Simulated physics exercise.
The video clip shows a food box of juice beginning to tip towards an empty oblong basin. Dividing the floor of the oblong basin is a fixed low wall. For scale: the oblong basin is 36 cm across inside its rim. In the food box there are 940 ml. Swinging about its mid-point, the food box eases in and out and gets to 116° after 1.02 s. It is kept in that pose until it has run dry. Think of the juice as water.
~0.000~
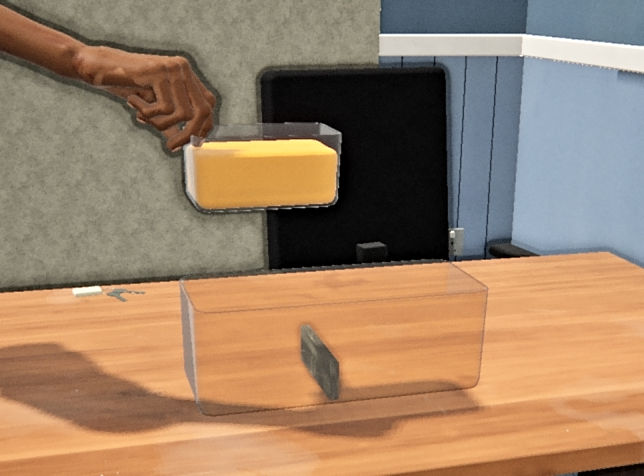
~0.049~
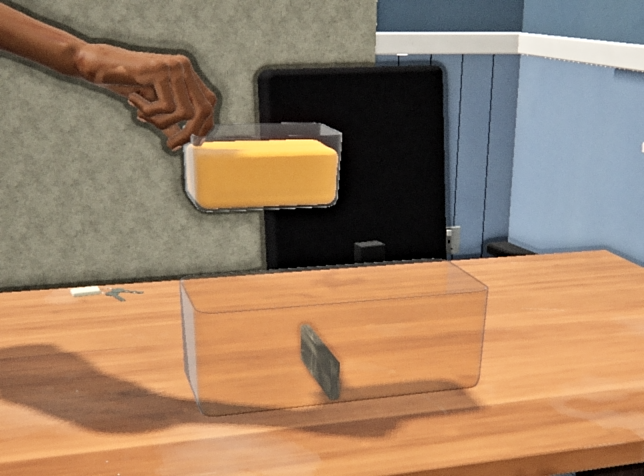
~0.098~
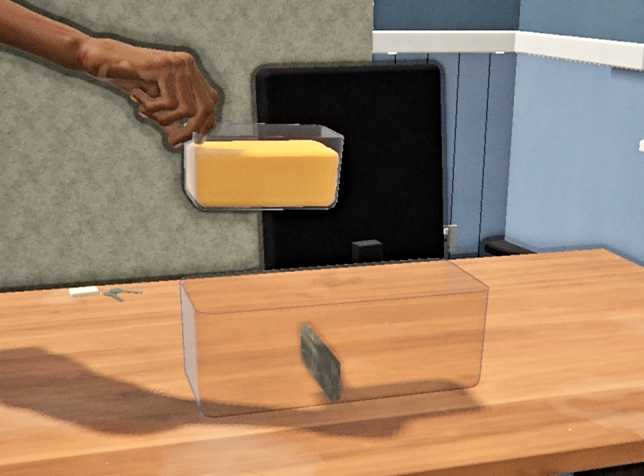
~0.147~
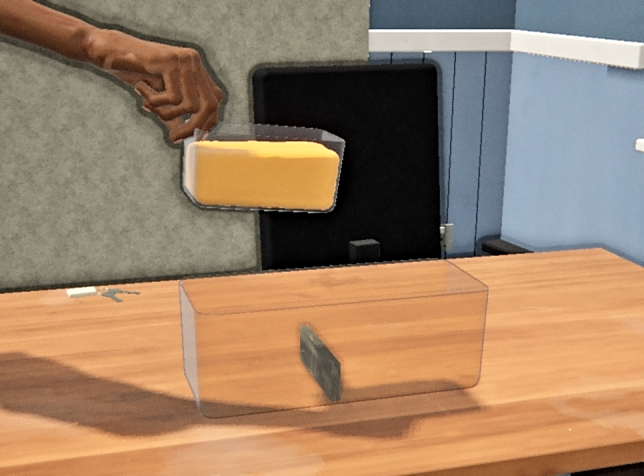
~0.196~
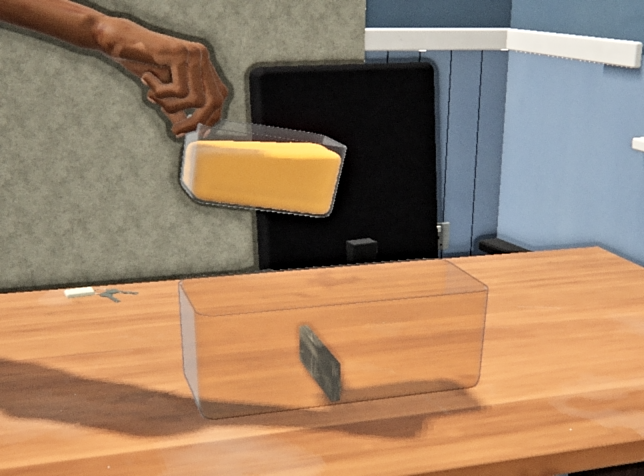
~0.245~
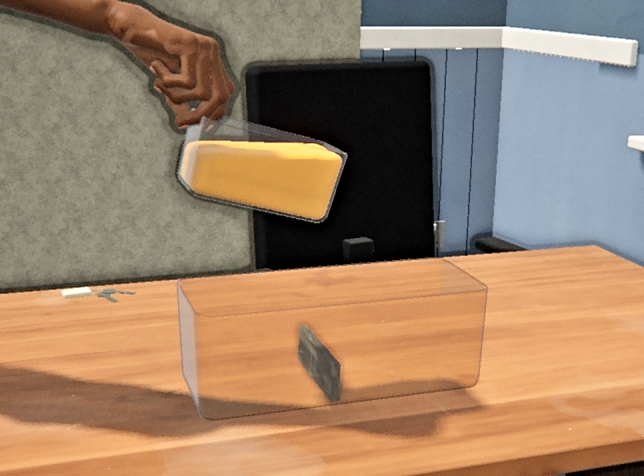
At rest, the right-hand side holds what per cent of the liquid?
It holds some 78 in every hundred.
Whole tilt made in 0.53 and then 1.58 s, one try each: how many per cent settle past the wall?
Some 80 and 90 per cent, in that order.
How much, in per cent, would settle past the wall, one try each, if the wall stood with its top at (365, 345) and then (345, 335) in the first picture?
Around 55 and 70 percent, in that order.
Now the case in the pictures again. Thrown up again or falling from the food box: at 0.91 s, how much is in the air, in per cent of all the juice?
Close to 5 per cent.
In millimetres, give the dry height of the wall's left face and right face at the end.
Left roughly 42 mm; right roughly 20 mm.
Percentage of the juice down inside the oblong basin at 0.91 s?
Reading: Approx. 86 %.
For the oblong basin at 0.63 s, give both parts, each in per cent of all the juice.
About 0 left, about 20 right.
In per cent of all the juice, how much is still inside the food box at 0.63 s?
Portion remaining: Approx. 36 per cent.
After 0.63 s the tilt is 79° and 36 per cent is still to pour, 0 is left of the wall and 20 right of it.
After 0.91 s the tilt is 113° and 5 per cent is still to pour, 8 is left of the wall and 78 right of it.
After 1.20 s the tilt is 116° and 0 per cent is still to pour, 17 is left of the wall and 79 right of it.
After 1.52 s the tilt is 116° and 0 per cent is still to pour, 17 is left of the wall and 78 right of it.
In the end 17 per cent lies left of the wall, 78 right of it and 4 outside.
